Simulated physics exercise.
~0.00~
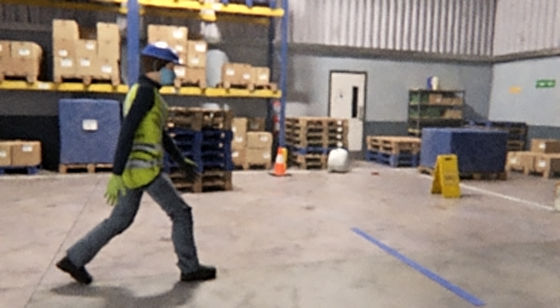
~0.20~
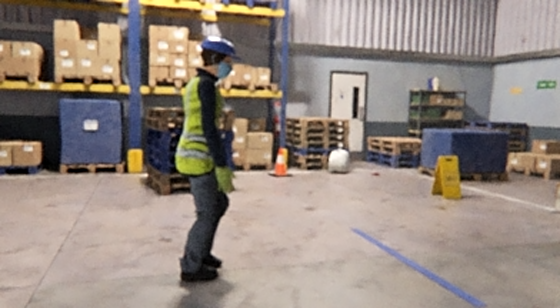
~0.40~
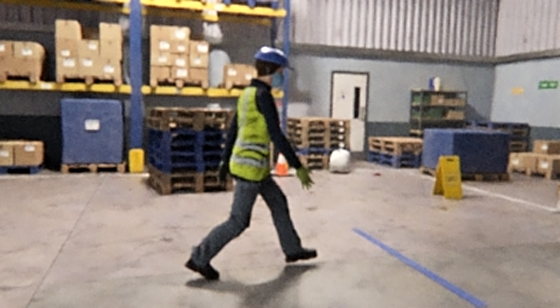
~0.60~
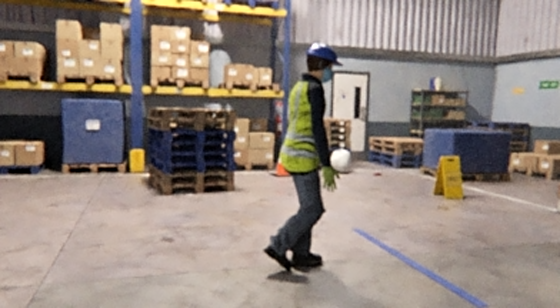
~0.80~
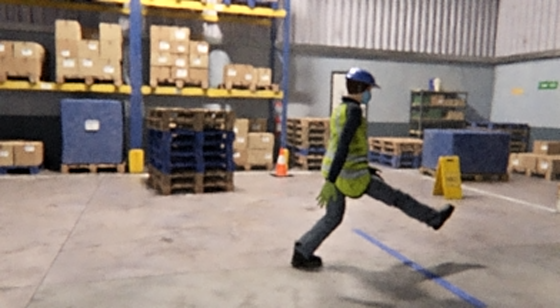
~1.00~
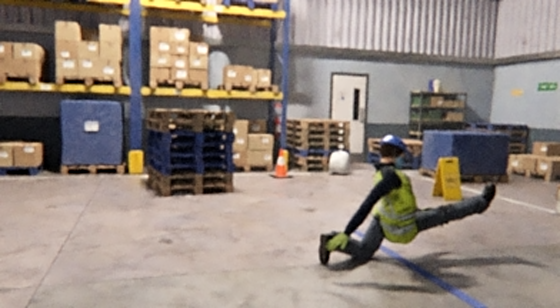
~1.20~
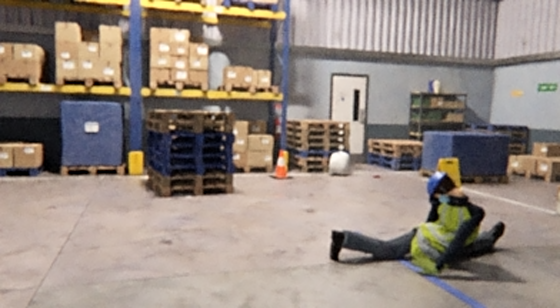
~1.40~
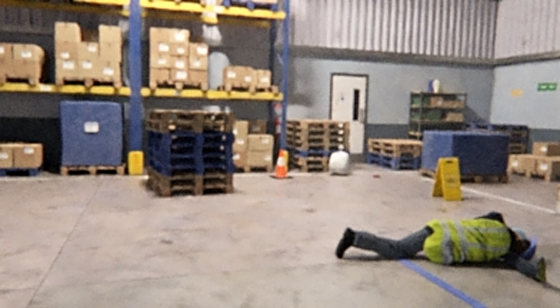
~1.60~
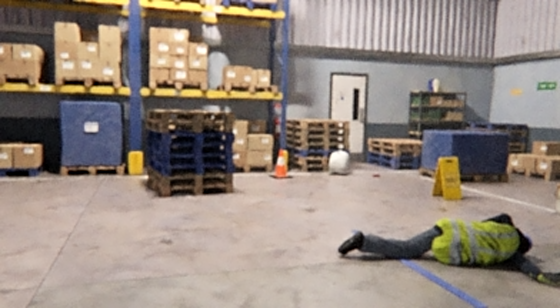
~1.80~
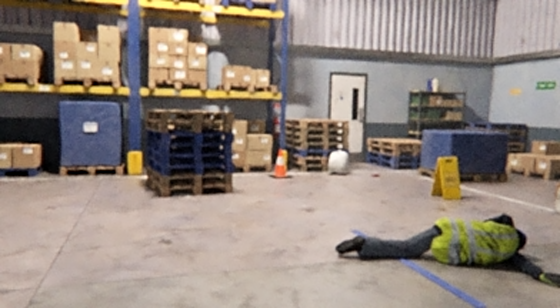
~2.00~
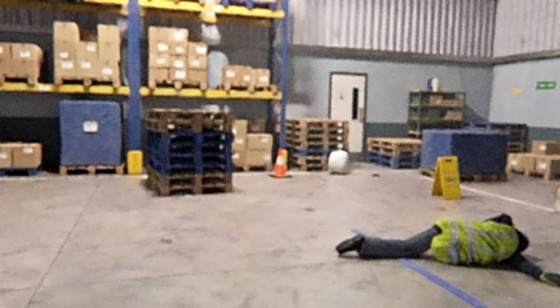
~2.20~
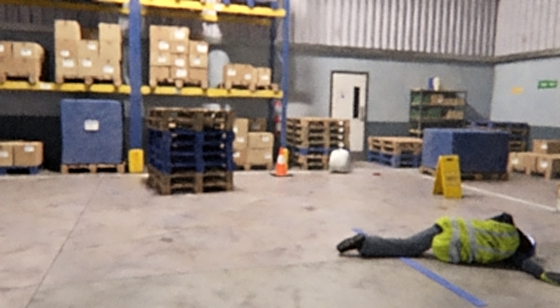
Worker in a yellow vest and blue helmet striding across a warehouse, slipping, falling and lying still across a blue floor line.
